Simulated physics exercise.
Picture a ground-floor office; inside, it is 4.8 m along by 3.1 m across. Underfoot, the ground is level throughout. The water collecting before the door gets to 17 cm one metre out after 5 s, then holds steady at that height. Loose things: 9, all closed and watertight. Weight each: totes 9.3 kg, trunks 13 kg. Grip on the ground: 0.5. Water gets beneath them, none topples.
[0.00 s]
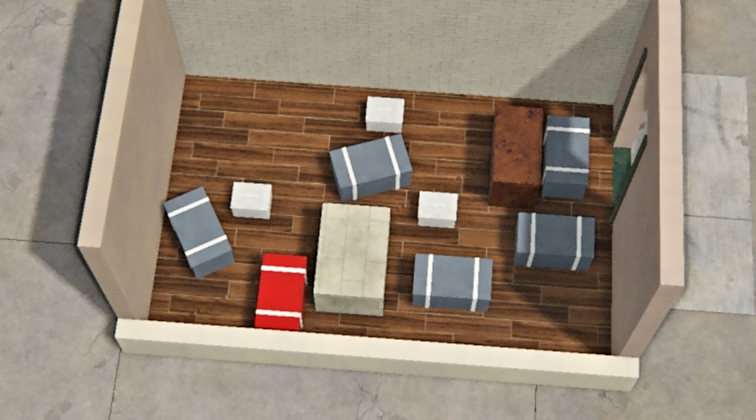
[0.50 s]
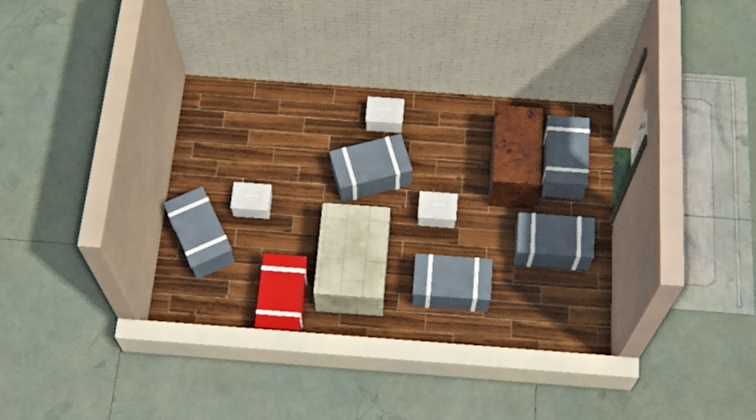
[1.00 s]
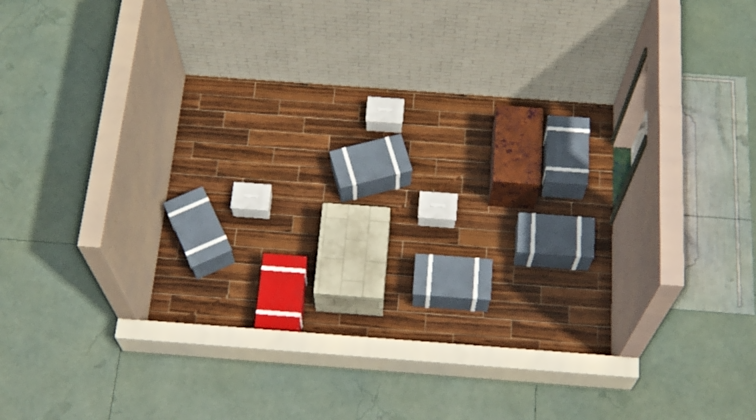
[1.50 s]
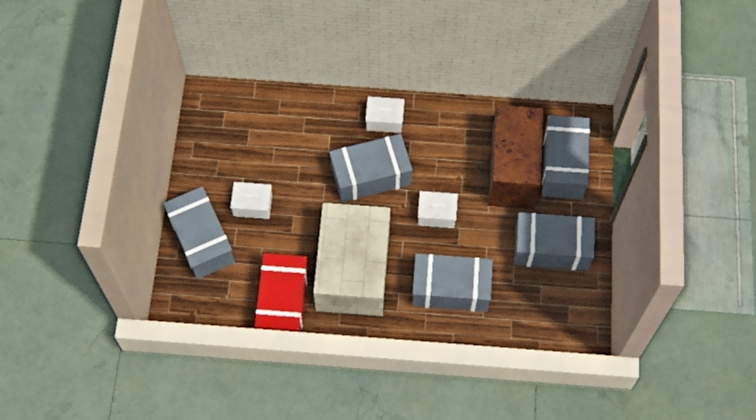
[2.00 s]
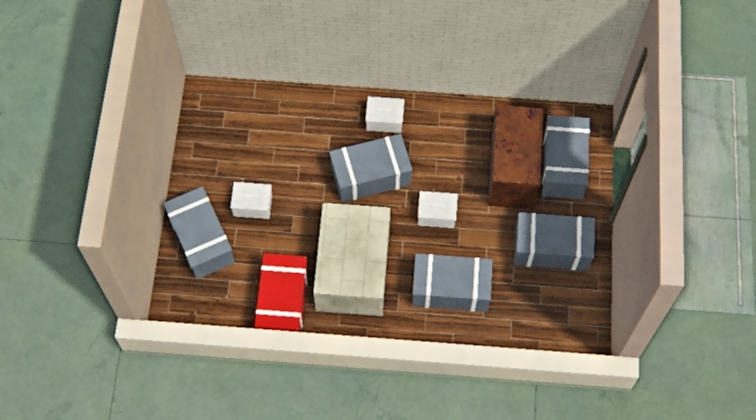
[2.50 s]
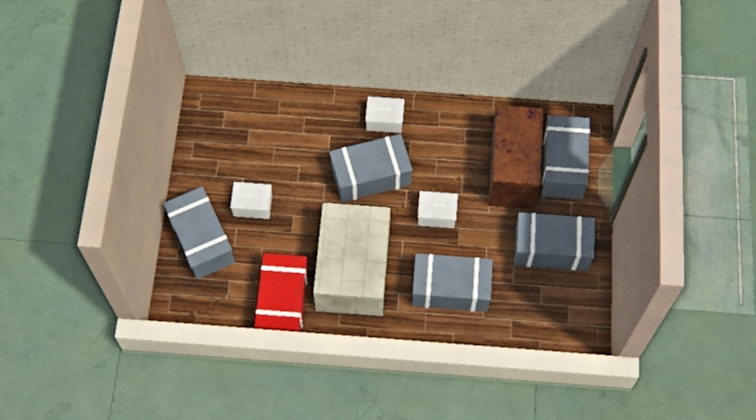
Greenish water covers the pavement around the room while the trunks and boxes inside stay still.
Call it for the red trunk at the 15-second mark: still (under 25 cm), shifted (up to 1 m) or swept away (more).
Shifted.
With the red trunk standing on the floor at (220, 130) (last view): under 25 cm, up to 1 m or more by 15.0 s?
Well, it sits tight.
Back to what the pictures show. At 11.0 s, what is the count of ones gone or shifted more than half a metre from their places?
Result: 2.
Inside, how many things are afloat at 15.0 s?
I get 6.
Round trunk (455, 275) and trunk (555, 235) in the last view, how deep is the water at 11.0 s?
Around 9 cm and 10 cm.
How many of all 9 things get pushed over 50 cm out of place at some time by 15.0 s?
It adds up to 4.
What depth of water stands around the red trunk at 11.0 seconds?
Near 3 cm deep.
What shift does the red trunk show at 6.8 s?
It has shifted about 0 cm.
After 3.5 s the red trunk is near (281, 291), 0.0 m from its start, aground; 0 afloat.
After 6.8 s the red trunk is near (281, 291), 0.0 m from its start, aground; 1 afloat.
After 11.0 s the red trunk is near (260, 283), 0.2 m from its start, aground; 3 afloat.
After 15.0 s the red trunk is near (234, 260), 0.6 m from its start, afloat; 6 afloat.
